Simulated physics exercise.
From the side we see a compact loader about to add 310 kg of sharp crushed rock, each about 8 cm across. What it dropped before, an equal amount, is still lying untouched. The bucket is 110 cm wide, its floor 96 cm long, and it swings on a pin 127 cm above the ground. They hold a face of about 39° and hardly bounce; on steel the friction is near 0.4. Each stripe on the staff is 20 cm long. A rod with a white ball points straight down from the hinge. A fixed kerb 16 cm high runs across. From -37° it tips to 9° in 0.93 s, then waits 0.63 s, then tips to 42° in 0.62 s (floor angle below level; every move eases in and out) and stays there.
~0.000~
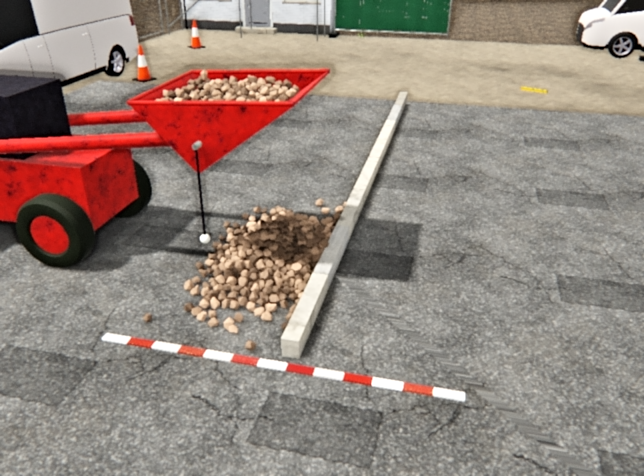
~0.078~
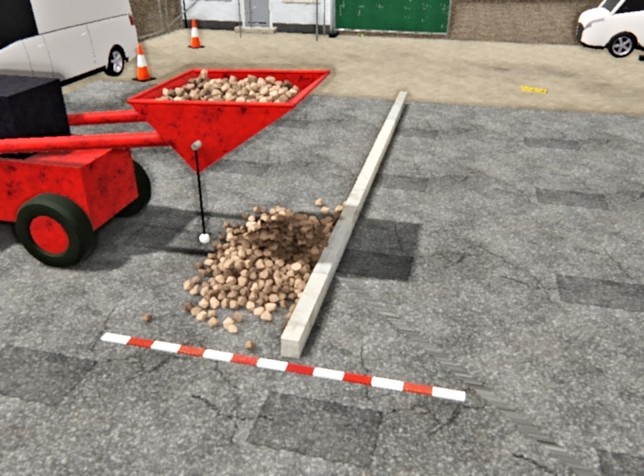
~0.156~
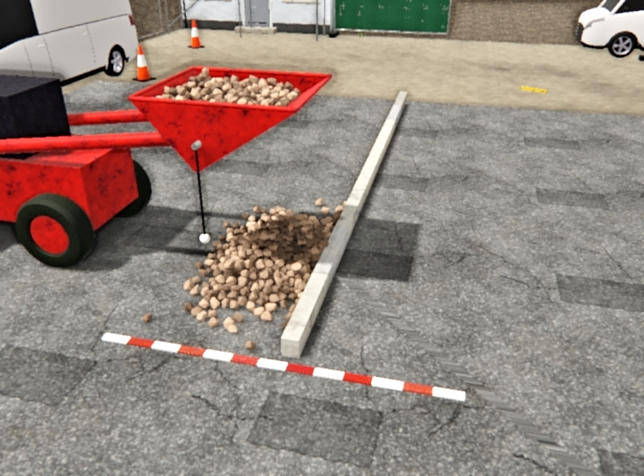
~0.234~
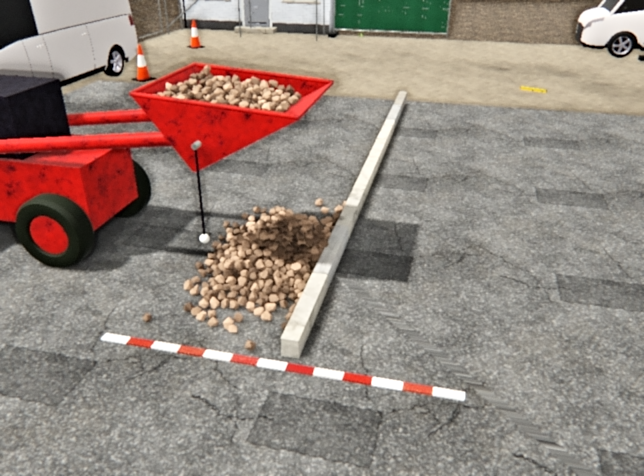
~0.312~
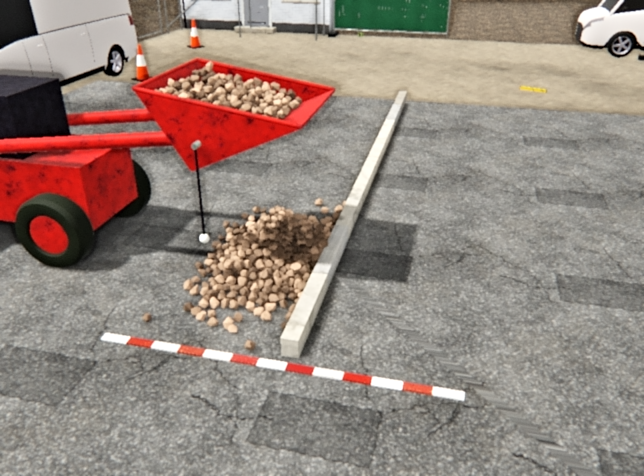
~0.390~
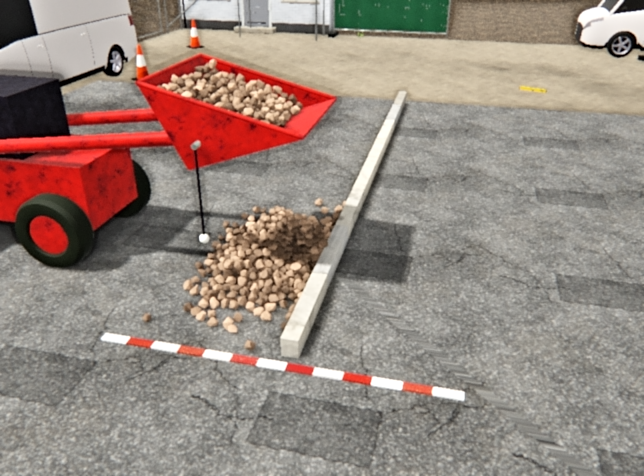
The red bucket of a small loader, heaped with brown stones, begins almost still above an untouched pile lying against a pale kerb. It then tilts slowly, its right-hand lip dipping slightly as the stones inside shift a little, while the loader's wheels and the pile below stay put.
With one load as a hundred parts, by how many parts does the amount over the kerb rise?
Some 47 per cent is added.
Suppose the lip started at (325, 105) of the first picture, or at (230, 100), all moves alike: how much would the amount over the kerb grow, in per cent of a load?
Near 90 per cent from the first place, 5 from the second.
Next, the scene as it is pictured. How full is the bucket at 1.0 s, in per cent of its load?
It holds some 100 per cent.
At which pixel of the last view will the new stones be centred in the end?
Near (329, 257).
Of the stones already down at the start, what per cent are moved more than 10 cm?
Roughly 0 per cent of them.
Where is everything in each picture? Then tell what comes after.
The first picture shows lip at (294, 104), floor tilted -37°, highest stones at (247, 84). The earlier load is highest near (261, 235), 24 cm above ground level, 100 % on this side of the kerb.
The second picture shows lip at (295, 106), floor tilted -36°, highest stones at (247, 84); the stones move at 0.1 m/s on average.
In the third picture, the bucket is at -34°, its lip at (297, 110); the top of the load is at (225, 81); the stones move at 0.2 m/s on average.
In the fourth picture, the bucket is at -30°, its lip at (299, 118); the top of the load is at (203, 79); the stones move at 0.2 m/s on average.
In the fifth picture, the bucket is at -25°, its lip at (302, 127); the top of the load is at (199, 76); the stones move at 0.3 m/s on average.
In the sixth picture, the bucket is at -19°, its lip at (304, 138); the top of the load is at (201, 72); the stones move at 0.3 m/s on average.
After 0.7 s the floor is at 2°; in per cent of one load, 100 in the bucket, 100 on this side of the kerb; the foremost stones are at (326, 244).
After 1.0 s the floor is at 9°; in per cent of one load, 100 in the bucket, 100 on this side of the kerb; the foremost stones are at (326, 244).
After 2.6 s the floor is at 42°; in per cent of one load, 17 in the bucket, 168 on this side of the kerb, 15 over the kerb; the foremost stones are at (375, 262).
After 5.3 s the floor is at 42°; in per cent of one load, 0 in the bucket, 153 on this side of the kerb, 47 over the kerb; the foremost stones are at (467, 275). Net gain over the kerb, 47.
